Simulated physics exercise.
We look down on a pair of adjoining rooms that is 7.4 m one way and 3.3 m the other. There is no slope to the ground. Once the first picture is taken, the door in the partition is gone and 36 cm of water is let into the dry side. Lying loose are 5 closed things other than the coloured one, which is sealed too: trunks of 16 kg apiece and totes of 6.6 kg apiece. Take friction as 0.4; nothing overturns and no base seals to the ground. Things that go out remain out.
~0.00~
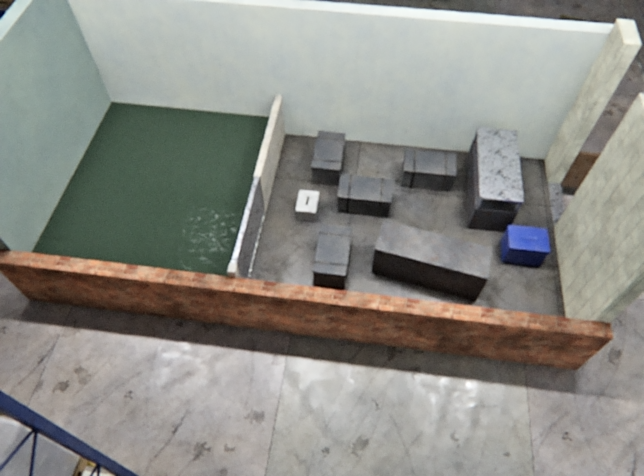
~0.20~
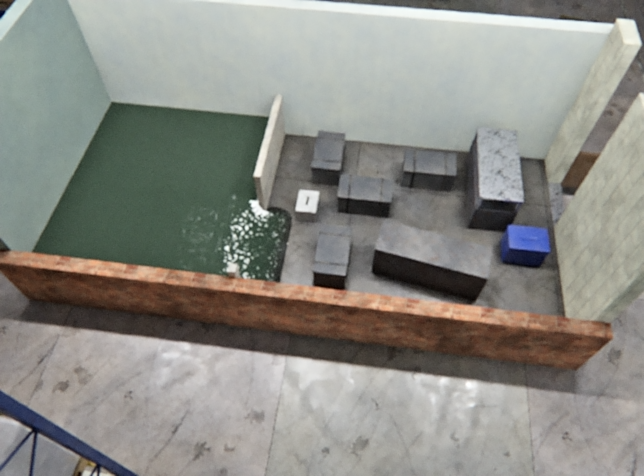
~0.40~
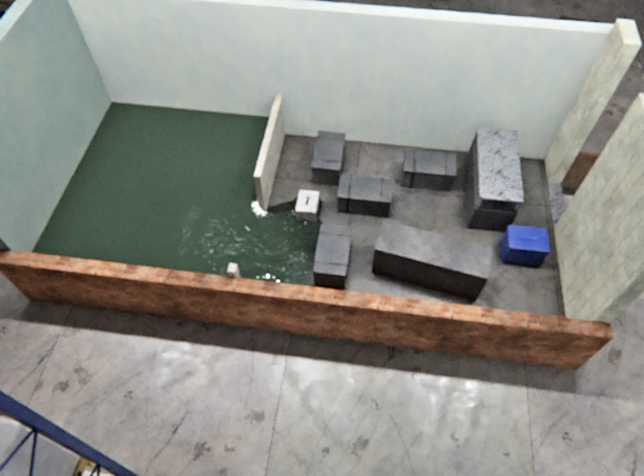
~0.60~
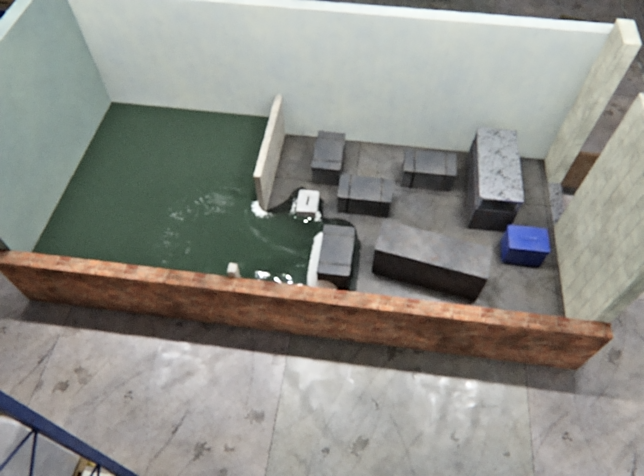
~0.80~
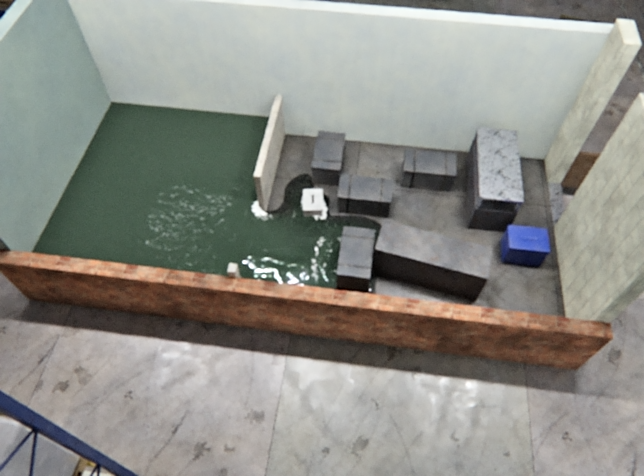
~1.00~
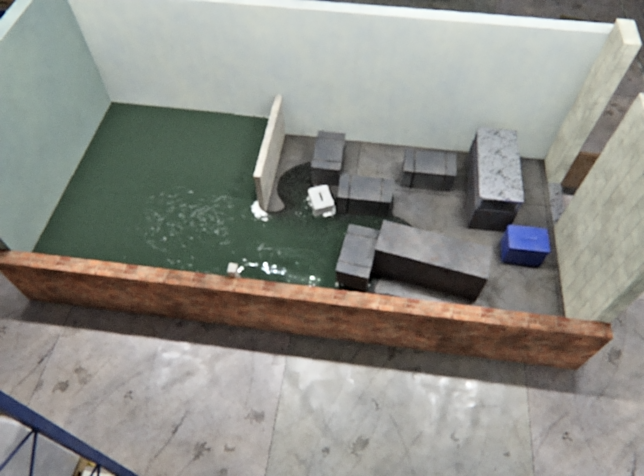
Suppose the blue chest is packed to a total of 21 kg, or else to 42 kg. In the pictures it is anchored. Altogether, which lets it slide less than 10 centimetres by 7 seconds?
The packing that works: None.
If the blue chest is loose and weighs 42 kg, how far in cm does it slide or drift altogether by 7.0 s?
Roughly 20 centimetres.
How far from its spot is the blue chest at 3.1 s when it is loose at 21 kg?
0 cm.
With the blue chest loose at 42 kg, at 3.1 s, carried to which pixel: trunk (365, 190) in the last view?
Roughly at (367, 162).
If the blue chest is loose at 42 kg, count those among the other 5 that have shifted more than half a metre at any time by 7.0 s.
I count 4 of them.
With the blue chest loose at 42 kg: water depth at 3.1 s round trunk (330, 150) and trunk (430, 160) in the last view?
Close to 0 and 7 centimetres.
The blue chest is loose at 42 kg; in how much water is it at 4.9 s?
Close to 13 cm deep.
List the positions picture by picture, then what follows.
The blue chest at (529, 238), on the bottom; 9.7 m2 under water; 0 of 6 have shifted, in the first frame.
The blue chest at (529, 238) rests on the ground; 10.4 m2 under water; 0 of 6 have shifted, in the second frame.
The blue chest at (529, 238) rests on the ground; 11.3 m2 under water; 0 of 6 have shifted, in the third frame.
The blue chest at (529, 238), on the bottom; water covers 12.0 m2; 0 of 6 have shifted, in the fourth frame.
The blue chest at (529, 238) rests on the ground; water covers 12.8 m2; 2 of 6 have shifted, in the fifth frame.
The blue chest at (529, 238), on the bottom; water covers 13.7 m2; 2 of 6 have shifted, in the sixth frame.
After 1.4 s the blue chest would be 0 cm from its start with 21 kg and 0 cm from its start with 42 kg; 0 cm of water round it then.
After 3.1 s the blue chest would be 0 cm from its start with 21 kg and 0 cm from its start with 42 kg; 5 cm of water round it then.
After 4.9 s the blue chest would be 18 cm from its start with 21 kg and 18 cm from its start with 42 kg; 13 cm of water round it then.
After 7.0 s the blue chest would be 27 cm from its start with 21 kg and 18 cm from its start with 42 kg; 15 cm of water round it then.
